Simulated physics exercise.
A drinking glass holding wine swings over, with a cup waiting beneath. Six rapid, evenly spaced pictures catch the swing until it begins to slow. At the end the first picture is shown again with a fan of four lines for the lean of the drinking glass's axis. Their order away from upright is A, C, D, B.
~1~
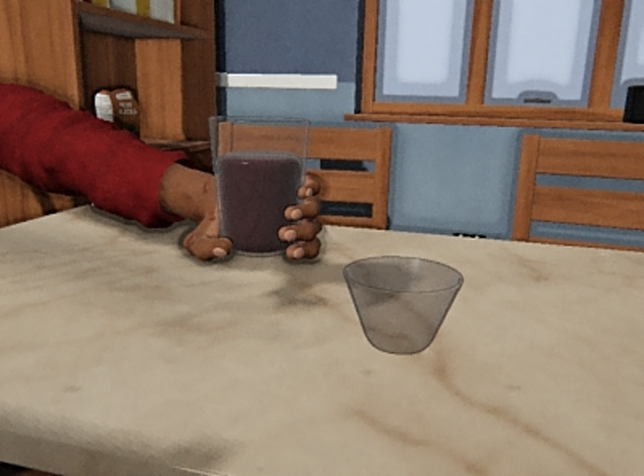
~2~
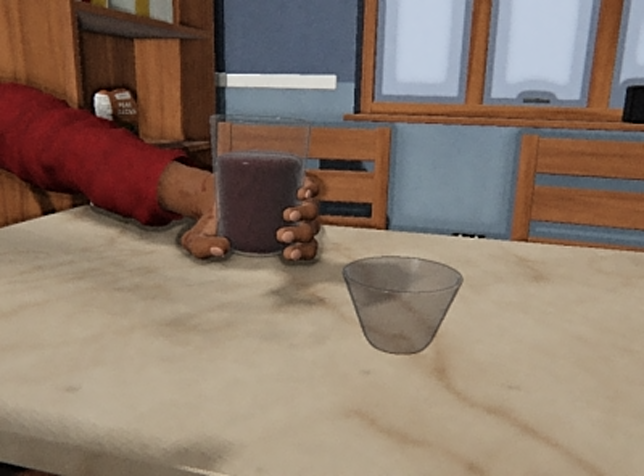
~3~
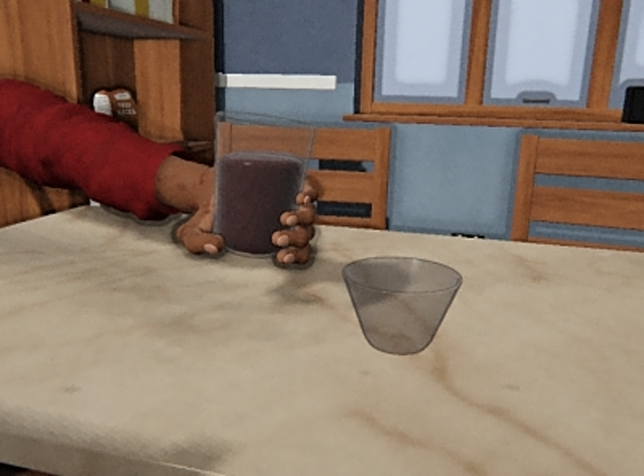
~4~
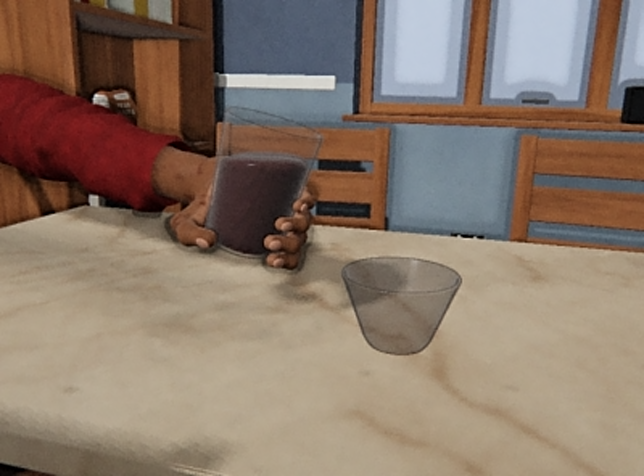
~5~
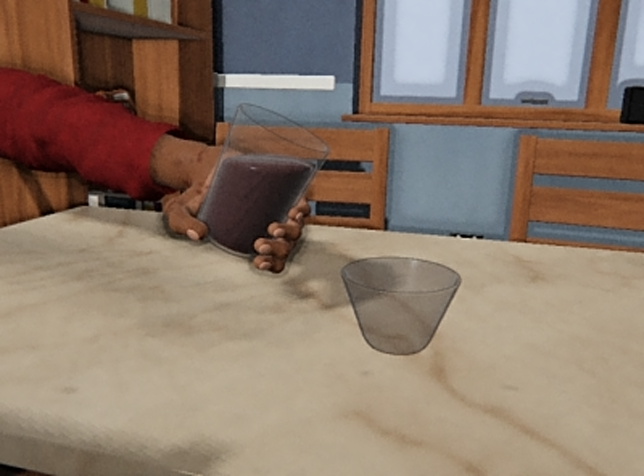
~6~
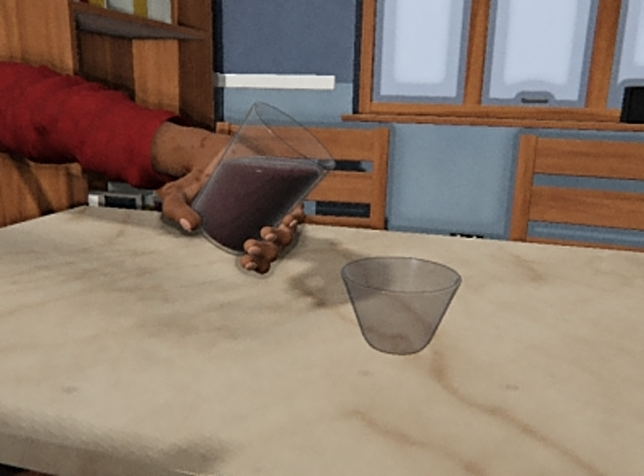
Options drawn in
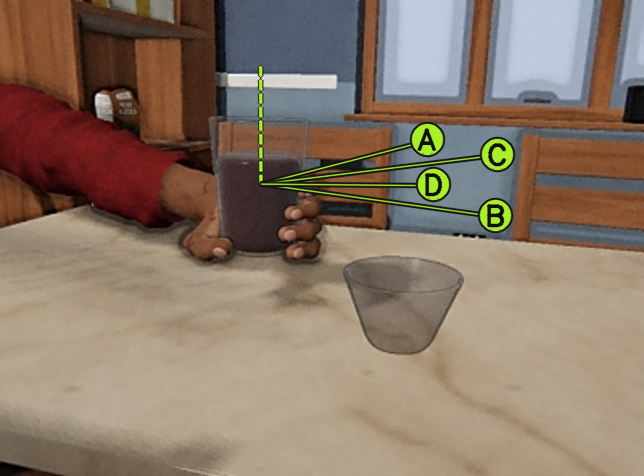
A hand in a red sleeve held a glass of dark wine above a marble-patterned table, then gradually tilted it to the right, toward a small, empty clear cup, with the wine still inside.
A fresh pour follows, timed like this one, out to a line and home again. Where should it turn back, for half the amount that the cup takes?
Go for A.
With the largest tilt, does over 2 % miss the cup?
Yes, it does.
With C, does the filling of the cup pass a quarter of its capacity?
Yes, it does.
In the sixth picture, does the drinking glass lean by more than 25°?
Yes, it does.
In lime, A at (411, 144); B at (478, 214); C at (480, 157); D at (416, 185).
With A, the cup ends with about 51 % of what it can hold.
With B, the cup ends with about 67 % of what it can hold; 29 % of the wine is spilt.
With C, the cup ends with about 63 % of what it can hold; 7 % of the wine is spilt.
With D, the cup ends with about 64 % of what it can hold; 21 % of the wine is spilt.
